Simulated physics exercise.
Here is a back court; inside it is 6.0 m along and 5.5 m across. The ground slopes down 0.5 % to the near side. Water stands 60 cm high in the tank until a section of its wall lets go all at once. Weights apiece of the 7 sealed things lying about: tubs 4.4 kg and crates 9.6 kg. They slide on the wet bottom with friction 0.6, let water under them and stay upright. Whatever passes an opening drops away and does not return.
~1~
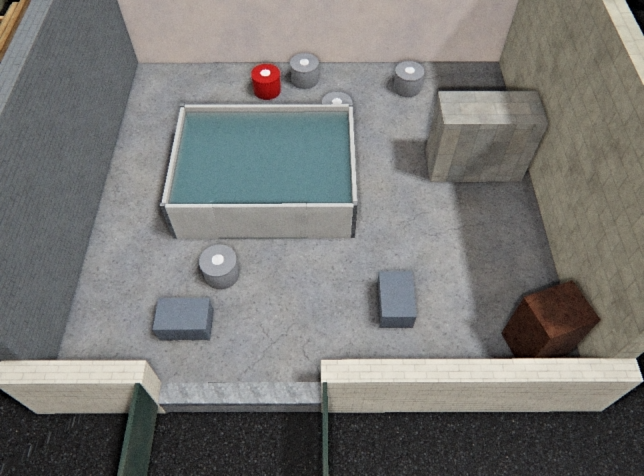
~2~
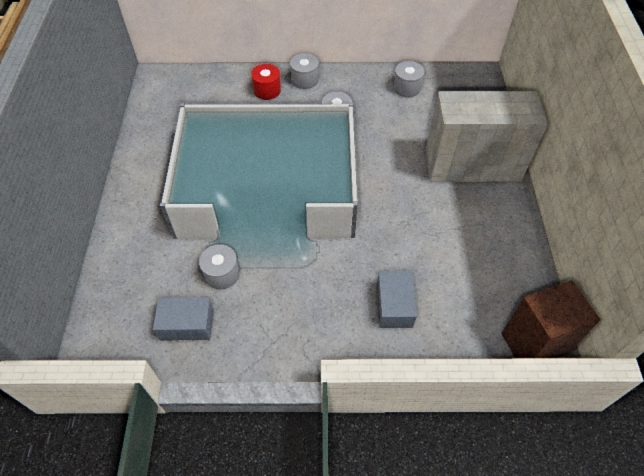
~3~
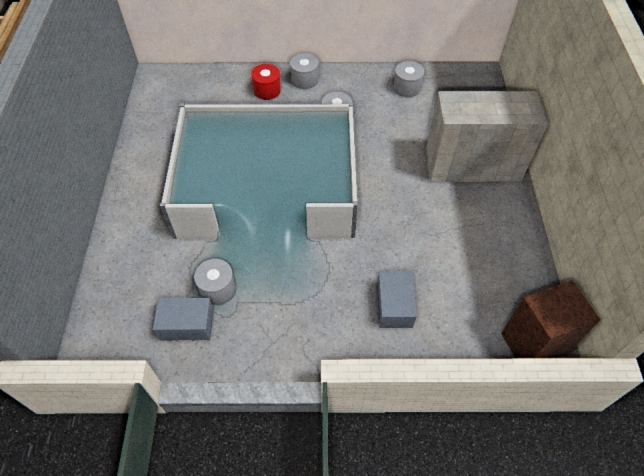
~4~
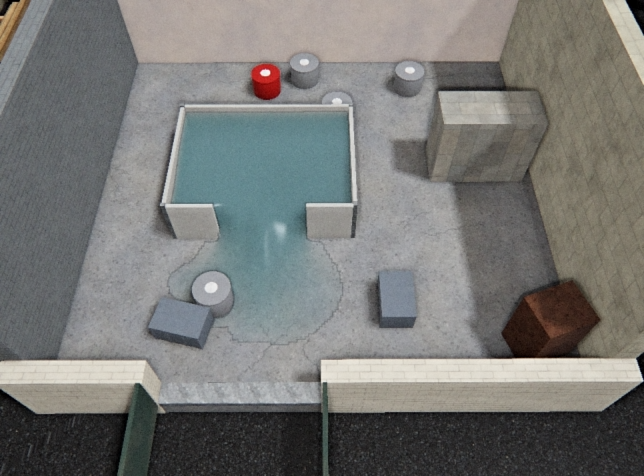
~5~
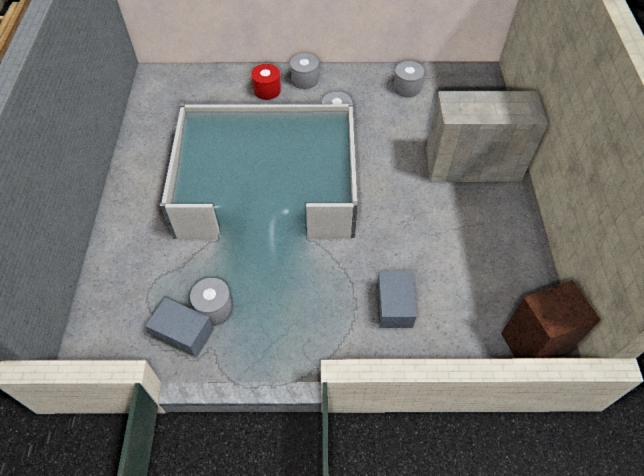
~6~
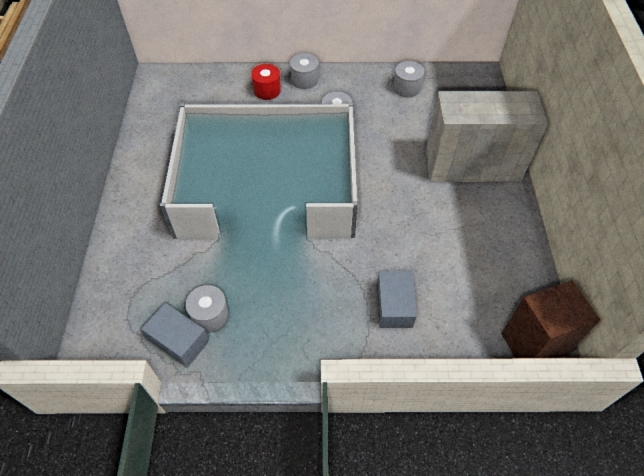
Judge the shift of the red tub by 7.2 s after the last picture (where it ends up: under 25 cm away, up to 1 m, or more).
Red tub barely shifts.
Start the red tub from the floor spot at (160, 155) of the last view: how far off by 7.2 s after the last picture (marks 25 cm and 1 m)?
It ends far away.
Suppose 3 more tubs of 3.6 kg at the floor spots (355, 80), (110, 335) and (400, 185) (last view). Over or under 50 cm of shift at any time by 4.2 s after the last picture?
In that order: Short of it, over, short of it.
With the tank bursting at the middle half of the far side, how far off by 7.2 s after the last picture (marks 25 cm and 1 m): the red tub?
Then the red tub travels far.
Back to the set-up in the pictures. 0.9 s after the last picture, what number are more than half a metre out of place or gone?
2 of them.
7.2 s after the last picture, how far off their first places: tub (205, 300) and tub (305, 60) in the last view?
In turn: Washed out, 0 cm.
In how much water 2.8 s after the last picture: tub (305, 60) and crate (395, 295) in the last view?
Roughly 0 and 3 cm.
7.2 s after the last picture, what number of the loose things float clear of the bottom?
I count 0.
Then, 0.9 s after the last picture the red tub is near (266, 73), 0.0 m from its start, aground; 0 of 7 are out; 2 afloat.
Then, 2.8 s after the last picture the red tub is near (266, 73), 0.0 m from its start, aground; 1 of 7 are out; 0 afloat.
Then, 4.8 s after the last picture the red tub is near (266, 73), 0.0 m from its start, aground; 1 of 7 are out; 0 afloat.
Then, 7.2 s after the last picture the red tub is near (266, 73), 0.0 m from its start, aground; 1 of 7 are out; 0 afloat.
